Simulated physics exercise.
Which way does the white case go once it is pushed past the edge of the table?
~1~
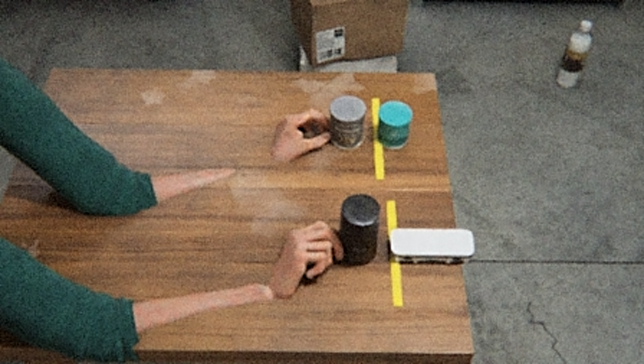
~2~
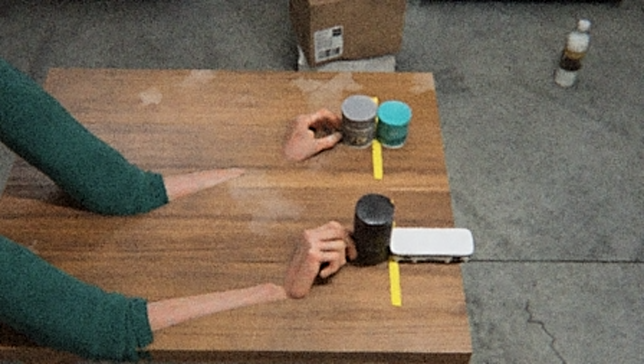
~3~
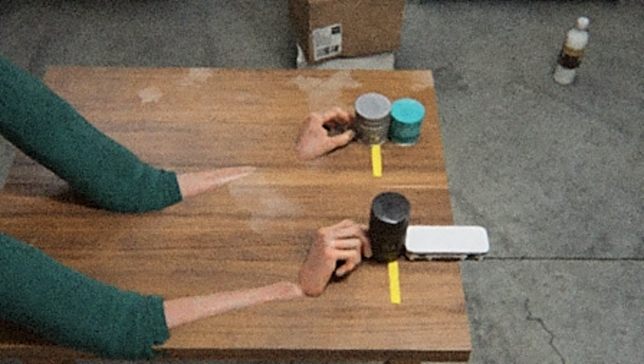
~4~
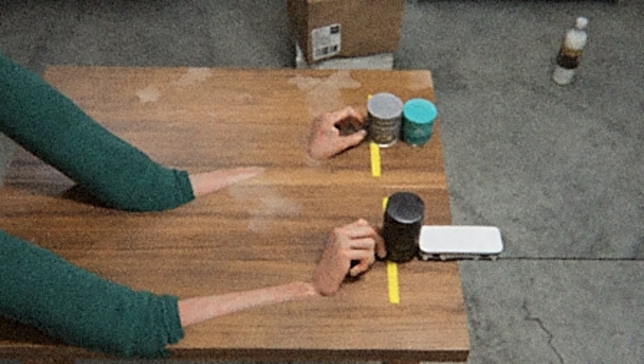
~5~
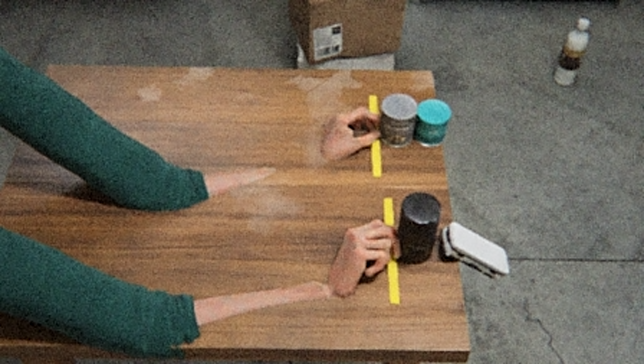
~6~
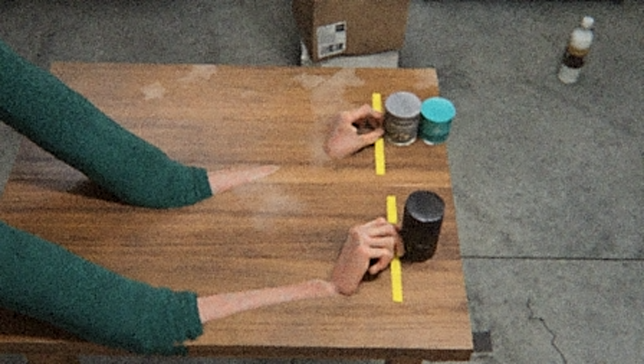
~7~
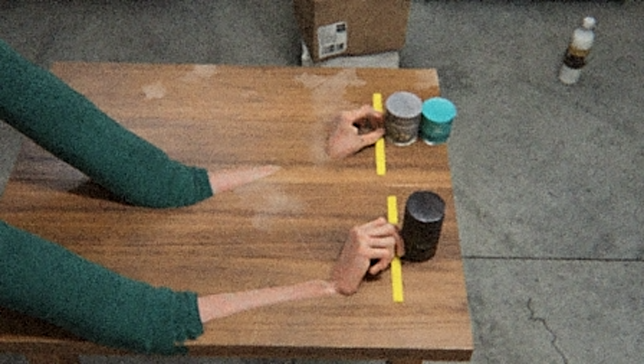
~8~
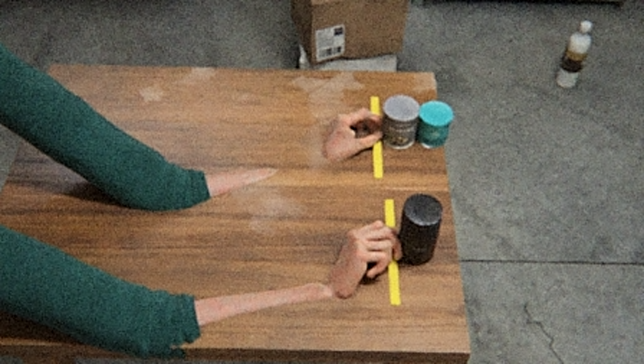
It moves down, tipping over the table's edge and dropping out of view.
